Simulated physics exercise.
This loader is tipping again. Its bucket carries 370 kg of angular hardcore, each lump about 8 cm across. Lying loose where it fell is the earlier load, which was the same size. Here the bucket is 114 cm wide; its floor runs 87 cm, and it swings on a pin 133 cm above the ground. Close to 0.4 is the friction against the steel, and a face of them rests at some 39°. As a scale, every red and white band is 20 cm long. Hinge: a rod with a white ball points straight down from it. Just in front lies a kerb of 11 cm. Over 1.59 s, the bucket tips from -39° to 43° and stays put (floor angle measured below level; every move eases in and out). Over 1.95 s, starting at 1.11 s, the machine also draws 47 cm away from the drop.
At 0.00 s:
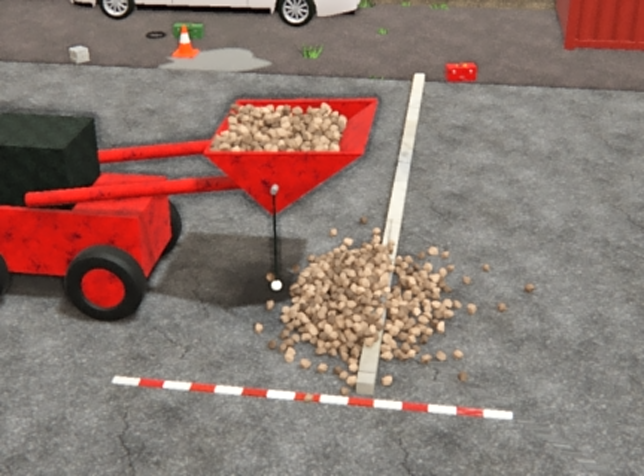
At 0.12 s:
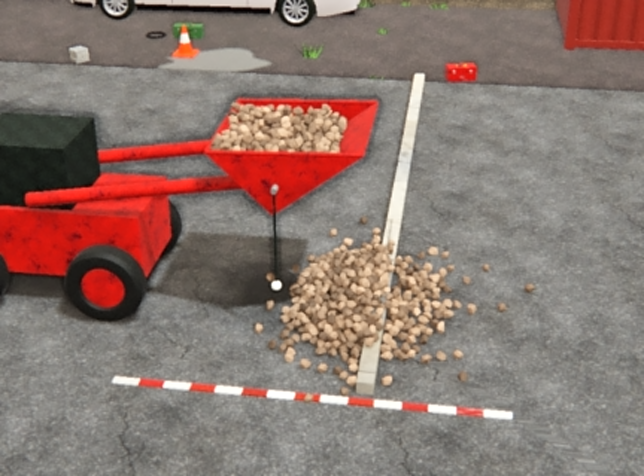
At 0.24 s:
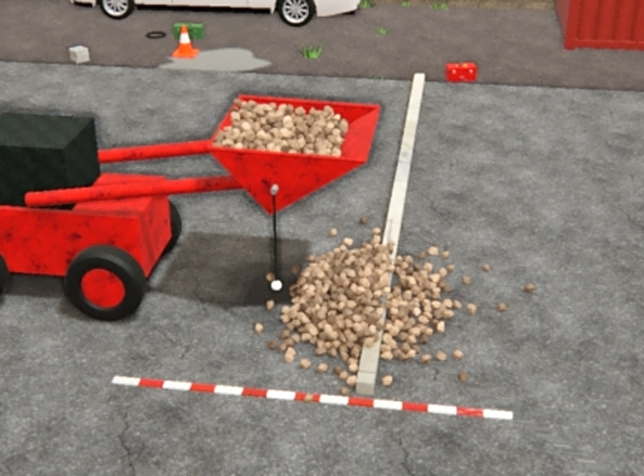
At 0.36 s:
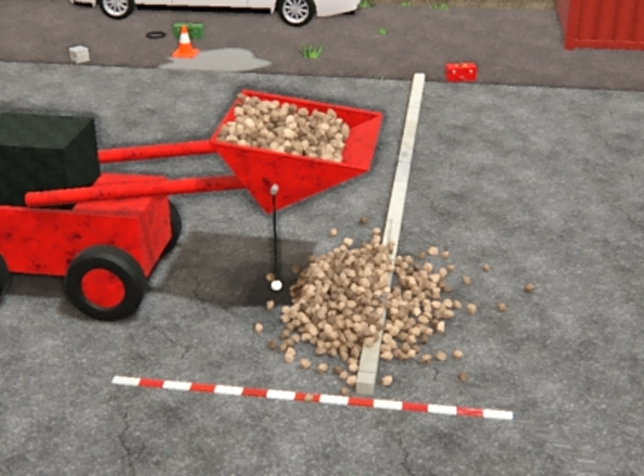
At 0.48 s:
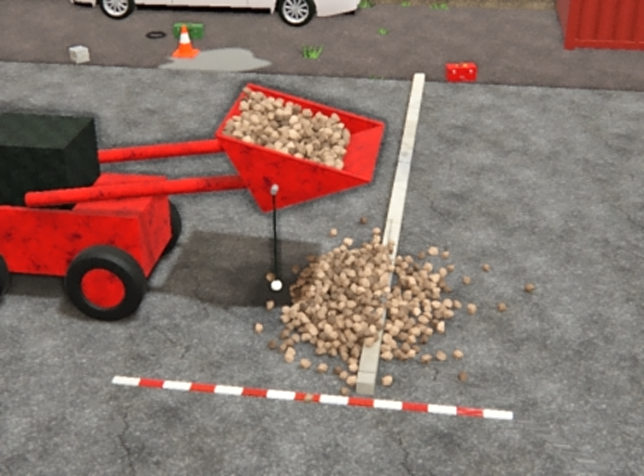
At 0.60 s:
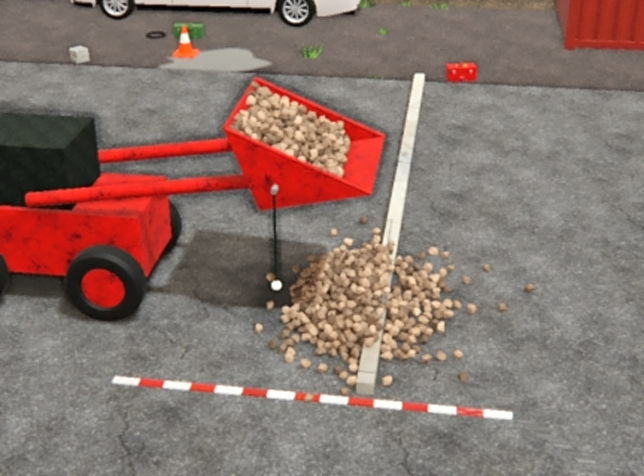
Red loader's raised bucket full of brown stones slowly tilting forward and down to the right above a loose stone pile.
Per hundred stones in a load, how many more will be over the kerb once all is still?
50.
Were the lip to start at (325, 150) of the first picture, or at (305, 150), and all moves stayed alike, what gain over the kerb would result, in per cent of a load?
The first would add around 10 per cent, the second around 5 per cent.
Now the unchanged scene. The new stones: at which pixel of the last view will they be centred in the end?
They settle centred around (381, 294).
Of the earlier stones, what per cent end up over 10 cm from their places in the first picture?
Near 5 per cent, I reckon.
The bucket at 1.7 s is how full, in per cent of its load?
Reading: Near 30 % of the load.
After 1.2 s the floor is at 30°; in per cent of one load, 98 in the bucket, 82 on this side of the kerb, 20 over the kerb; the foremost stones are at (480, 309).
After 1.7 s the floor is at 43°; in per cent of one load, 31 in the bucket, 138 on this side of the kerb, 31 over the kerb; the foremost stones are at (480, 309).
After 3.5 s the floor is at 43°; in per cent of one load, 0 in the bucket, 131 on this side of the kerb, 69 over the kerb; the foremost stones are at (527, 293).
After 6.2 s the floor is at 43°; in per cent of one load, 0 in the bucket, 131 on this side of the kerb, 69 over the kerb; the foremost stones are at (527, 293). Net gain over the kerb, 50.
